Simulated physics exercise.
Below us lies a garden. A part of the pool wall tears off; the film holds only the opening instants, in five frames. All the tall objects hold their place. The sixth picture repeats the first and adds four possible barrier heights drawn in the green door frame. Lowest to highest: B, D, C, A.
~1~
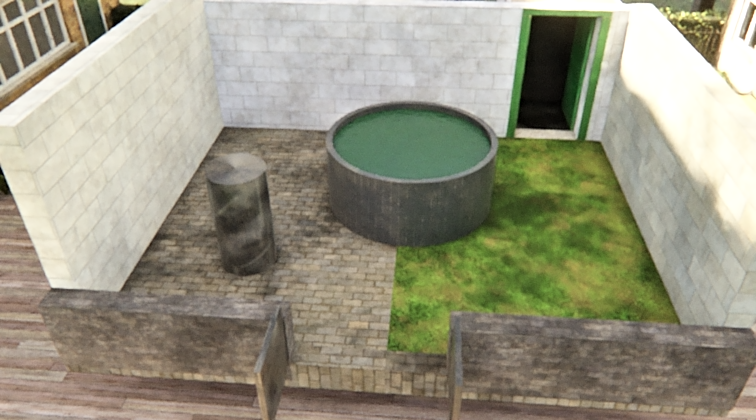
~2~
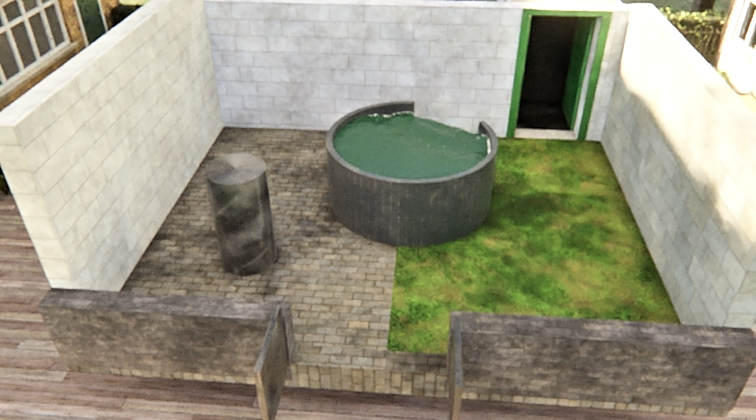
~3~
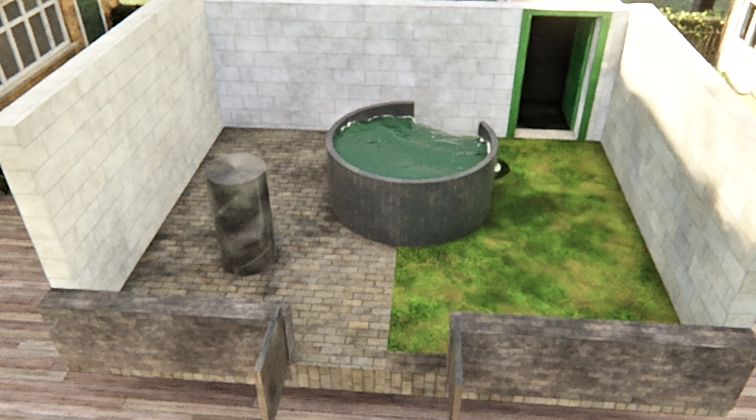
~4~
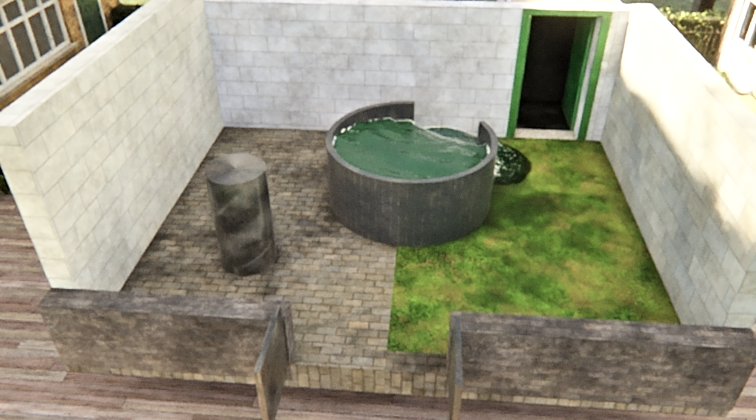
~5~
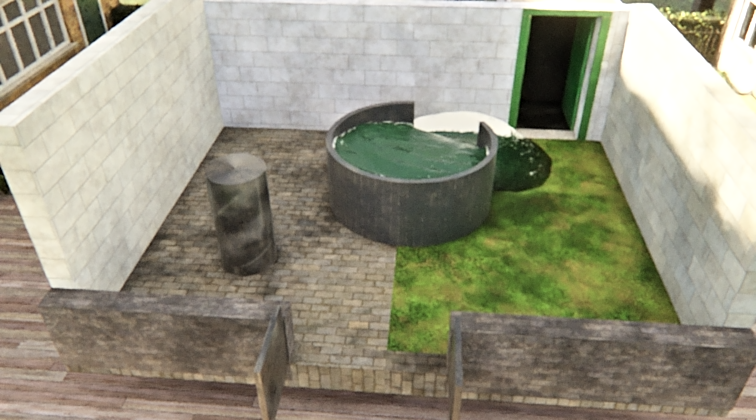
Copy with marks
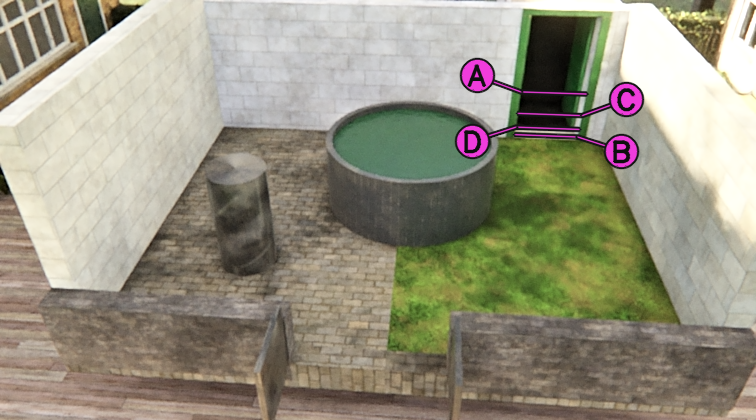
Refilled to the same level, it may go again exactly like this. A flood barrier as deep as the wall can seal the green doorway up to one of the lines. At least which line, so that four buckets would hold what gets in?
C is the one.
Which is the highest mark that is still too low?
Here it is mark D.
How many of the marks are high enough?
Two.
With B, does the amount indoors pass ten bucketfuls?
Yes, it does.
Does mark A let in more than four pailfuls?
No.
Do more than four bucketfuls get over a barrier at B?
Yes.
On the marked copy, A at (553, 93); B at (546, 135); C at (549, 114); D at (547, 128); from the bottom up B, D, C, A.
For mark A, nothing gets over.
For mark B, dozens of bucketfuls pour in.
For mark C, a splash gets over, under a bucket.
For mark D, about 7 bucketfuls get in.
